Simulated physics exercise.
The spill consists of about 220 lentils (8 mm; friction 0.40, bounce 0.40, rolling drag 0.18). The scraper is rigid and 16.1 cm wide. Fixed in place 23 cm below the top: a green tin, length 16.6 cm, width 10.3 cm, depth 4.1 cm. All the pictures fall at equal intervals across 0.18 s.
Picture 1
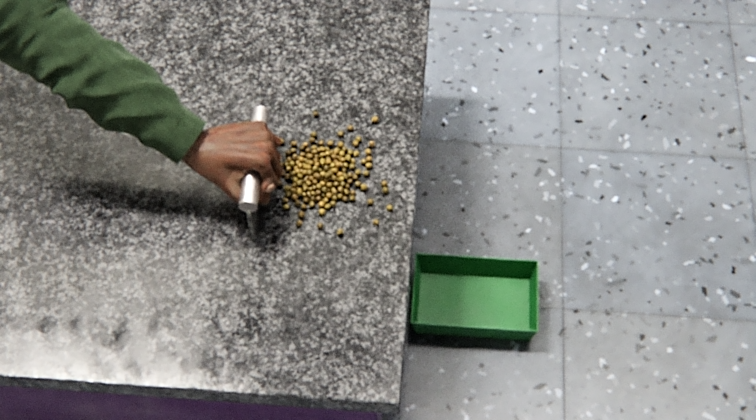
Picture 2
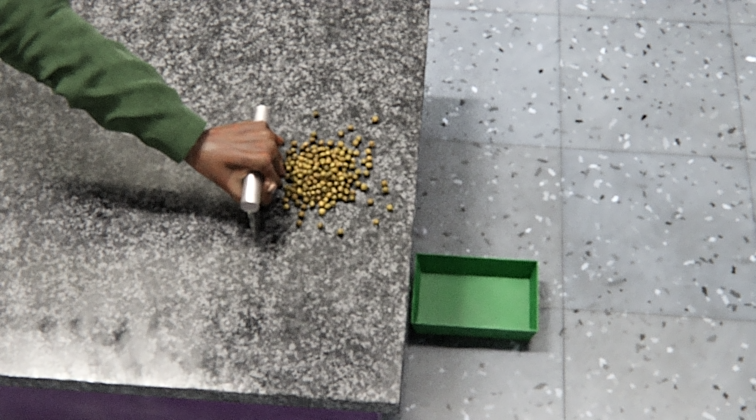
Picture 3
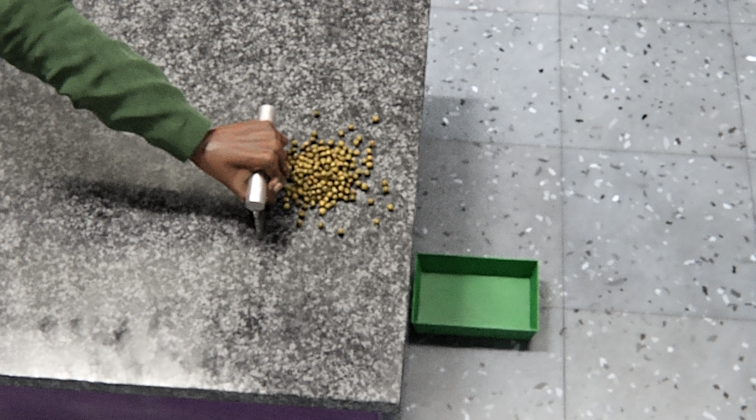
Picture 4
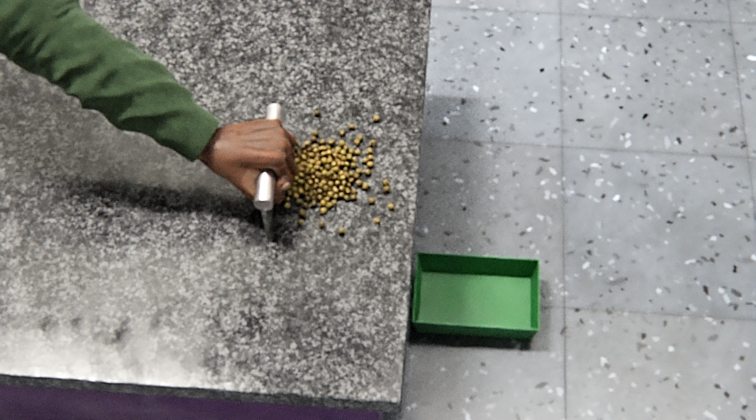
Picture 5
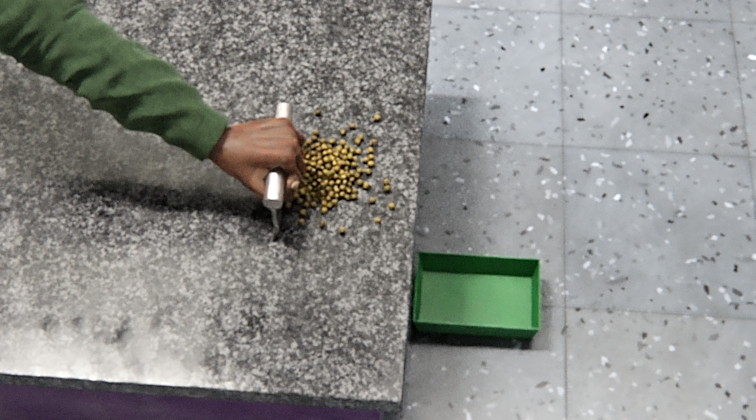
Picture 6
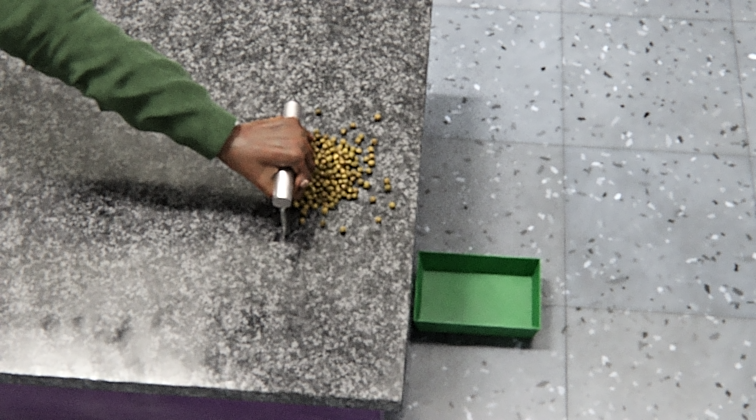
On a speckled grey tabletop, a hand slowly pushes a scraper rightward into small yellowish pieces.
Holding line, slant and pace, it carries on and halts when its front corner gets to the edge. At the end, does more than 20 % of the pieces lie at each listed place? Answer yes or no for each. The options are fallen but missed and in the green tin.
Fallen but missed: Yes. Green tin: Yes.
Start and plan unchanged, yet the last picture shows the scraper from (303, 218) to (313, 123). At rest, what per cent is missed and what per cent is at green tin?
Missed 30 percent; green tin 45 percent.
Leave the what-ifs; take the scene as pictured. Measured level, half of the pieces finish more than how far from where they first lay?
It works out at some 20 centimetres.
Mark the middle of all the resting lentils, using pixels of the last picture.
Roughly at (458, 253).
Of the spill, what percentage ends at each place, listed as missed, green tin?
I reckon 50 % misses altogether, while the green tin holds 35 %.
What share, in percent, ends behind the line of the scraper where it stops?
20 %.
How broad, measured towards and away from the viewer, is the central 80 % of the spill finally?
18 cm.
Then, 0.29 s after the last picture, scraper 12 cm from its start, spill 15 cm wide; still on top 100 %.
Then, 0.58 s after the last picture, scraper 20 cm from its start, spill 17 cm wide; green tin 5 %, off the edge, not caught 55 %, still on top 40 %.
Then, 0.82 s after the last picture, scraper 21 cm from its start, spill 19 cm wide; green tin 35 %, off the edge, not caught 50 %, still on top 15 %.
In the end, green tin 35 %, fallen but missed 50 %, still on top 15 %.
